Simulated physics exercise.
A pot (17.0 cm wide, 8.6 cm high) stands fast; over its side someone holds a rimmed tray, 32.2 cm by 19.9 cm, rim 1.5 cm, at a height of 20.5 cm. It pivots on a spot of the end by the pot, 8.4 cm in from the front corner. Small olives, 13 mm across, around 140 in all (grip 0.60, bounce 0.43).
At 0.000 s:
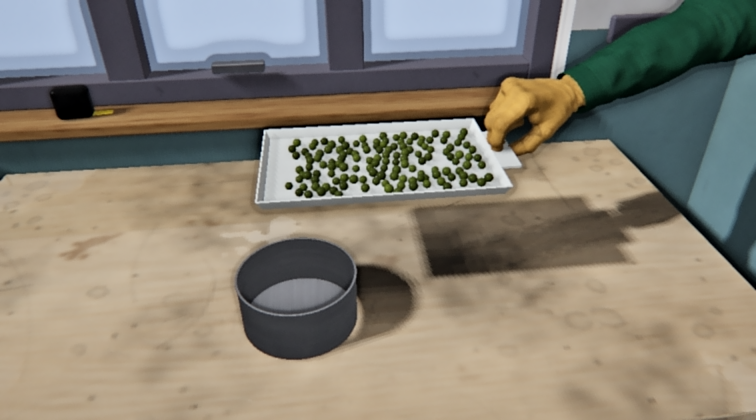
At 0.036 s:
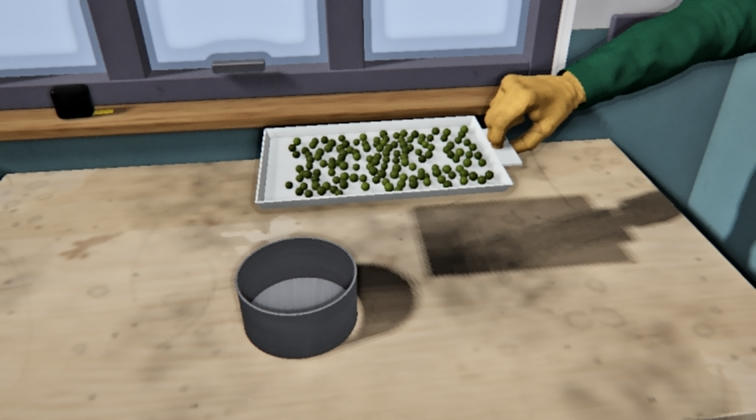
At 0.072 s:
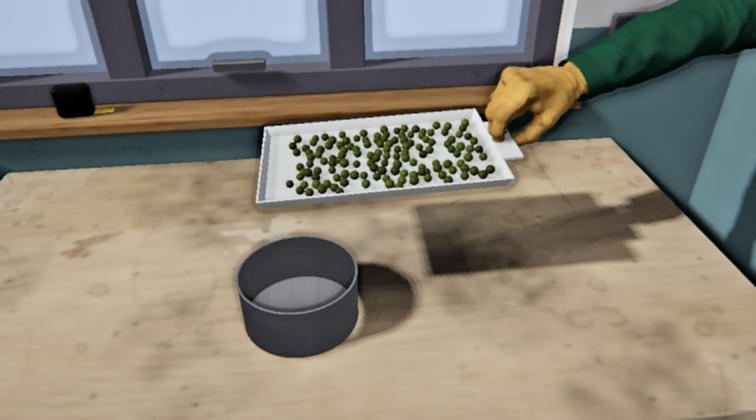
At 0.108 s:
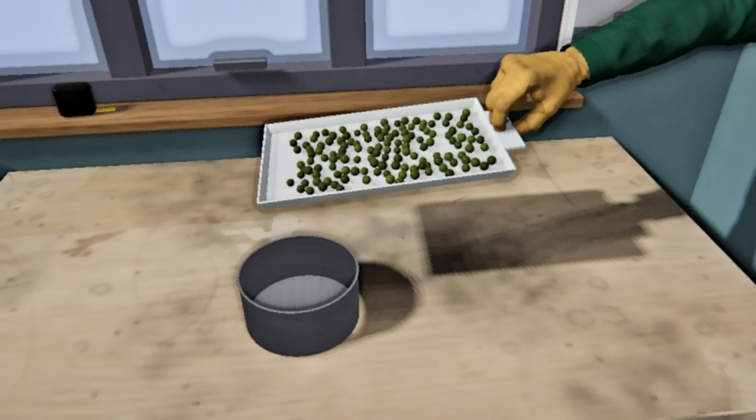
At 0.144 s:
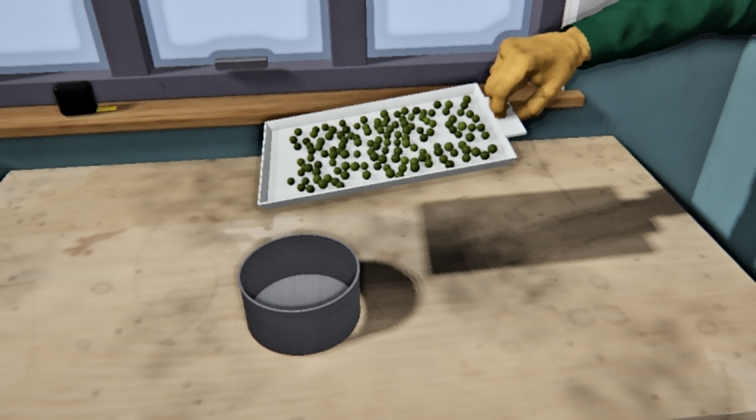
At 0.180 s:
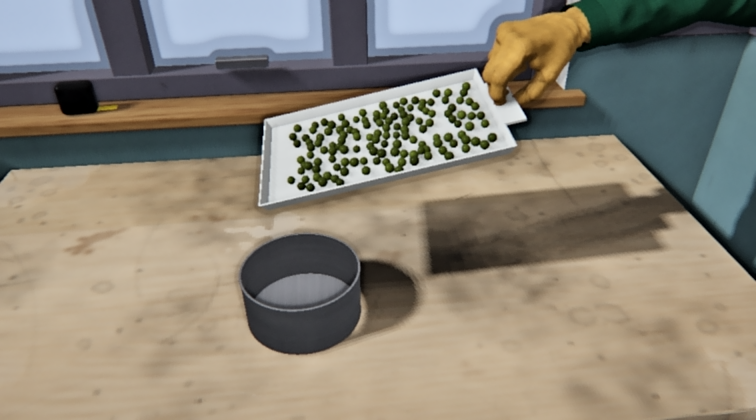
A gloved hand raising the right end of a white tray of green olives, tilting it leftward above a dark pot.
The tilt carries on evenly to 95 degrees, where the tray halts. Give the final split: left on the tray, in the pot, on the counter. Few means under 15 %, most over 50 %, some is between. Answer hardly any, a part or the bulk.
Left on the tray: Hardly any; in the pot: The bulk; on the counter: A part.
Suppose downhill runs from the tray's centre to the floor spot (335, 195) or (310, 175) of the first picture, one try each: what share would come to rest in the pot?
Some 95 and 20 per cent.
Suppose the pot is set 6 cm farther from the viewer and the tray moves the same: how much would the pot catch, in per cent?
In that case some 25 per cent.
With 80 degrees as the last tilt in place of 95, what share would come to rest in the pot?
Then about 55 per cent.
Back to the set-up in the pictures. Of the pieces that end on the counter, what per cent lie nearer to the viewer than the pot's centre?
Some 60 per cent.
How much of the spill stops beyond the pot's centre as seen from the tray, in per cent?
Roughly 100 per cent.
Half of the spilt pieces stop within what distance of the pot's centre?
Some 20 cm.
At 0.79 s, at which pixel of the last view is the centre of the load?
At about (255, 247).
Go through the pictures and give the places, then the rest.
In the first picture, tray tilt 0 degrees, front corners at (261, 199) and (506, 184); middle of the pieces at (386, 161); pot at (296, 273).
In the second picture, tray tilt 1 degrees, front corners at (262, 199) and (507, 181); middle of the pieces at (386, 160).
In the third picture, tray tilt 2 degrees, front corners at (262, 199) and (508, 176); middle of the pieces at (387, 156).
In the fourth picture, tray tilt 5 degrees, front corners at (263, 199) and (509, 167), lowest corner left front; middle of the pieces at (387, 150).
In the fifth picture, tray tilt 9 degrees, front corners at (264, 200) and (510, 155), lowest corner left front; middle of the pieces at (387, 143).
In the sixth picture, tray tilt 13 degrees, front corners at (264, 201) and (510, 144), lowest corner left front; middle of the pieces at (386, 136); pot at (300, 268). Its pace works out near 110 degrees a second.
Then, at 0.54 s, tilt 52 degrees; the tray holds 100 %, the pot 0 %.
After 0.79 s, tilt 80 degrees; the tray holds 35 %, the pot 15 %.
After 1.14 s, tilt 95 degrees; the tray holds 0 %, the pot 55 %.
By 1.8 s all is still; tray 0 %, pot 55 %, counter 45 %.
